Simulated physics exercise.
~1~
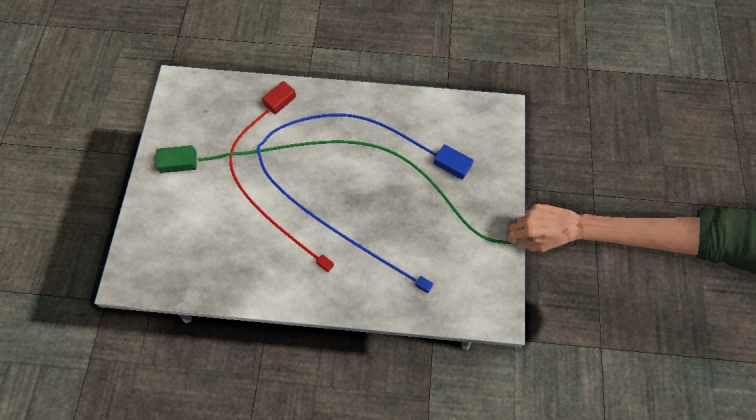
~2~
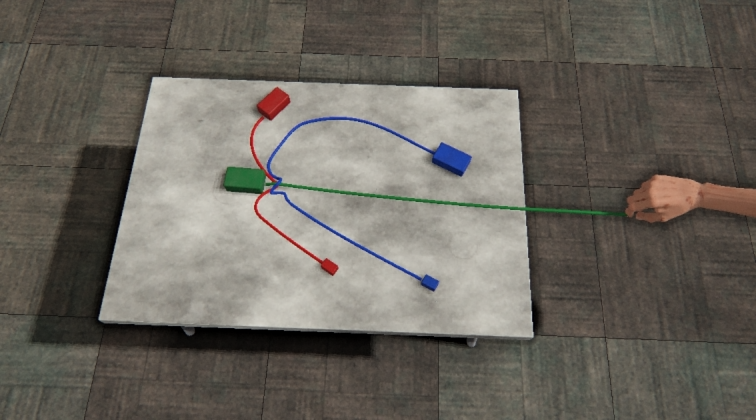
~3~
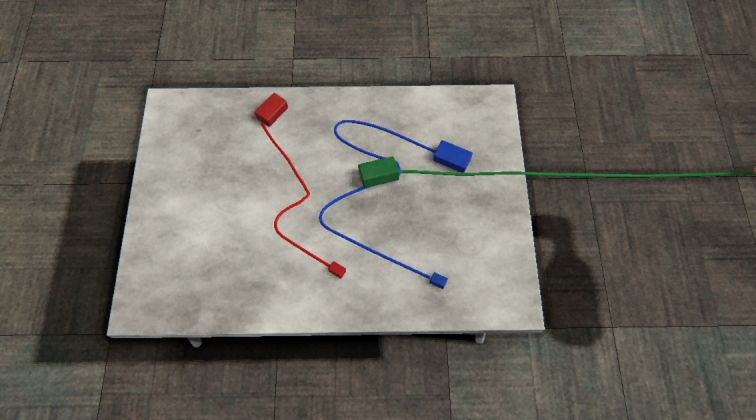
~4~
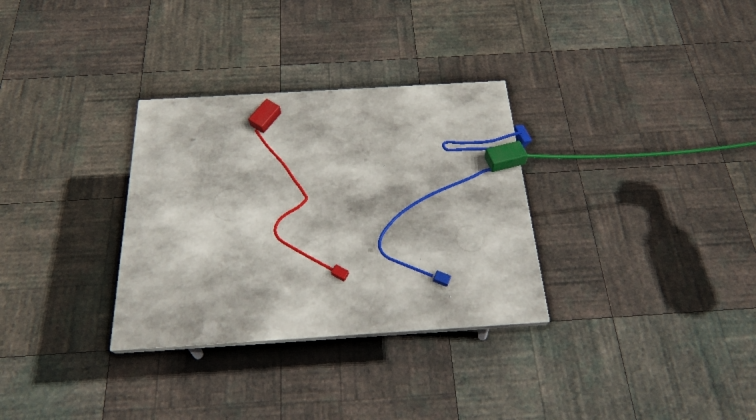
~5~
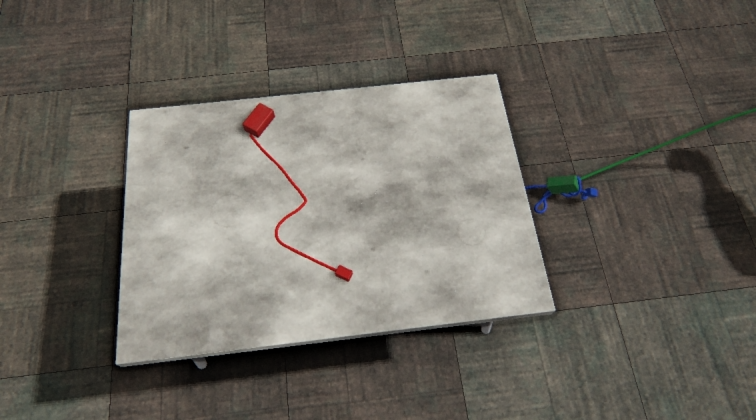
Green lead pulled rightwards by a hand drags its charger and the blue lead off the table, leaving the red one behind.
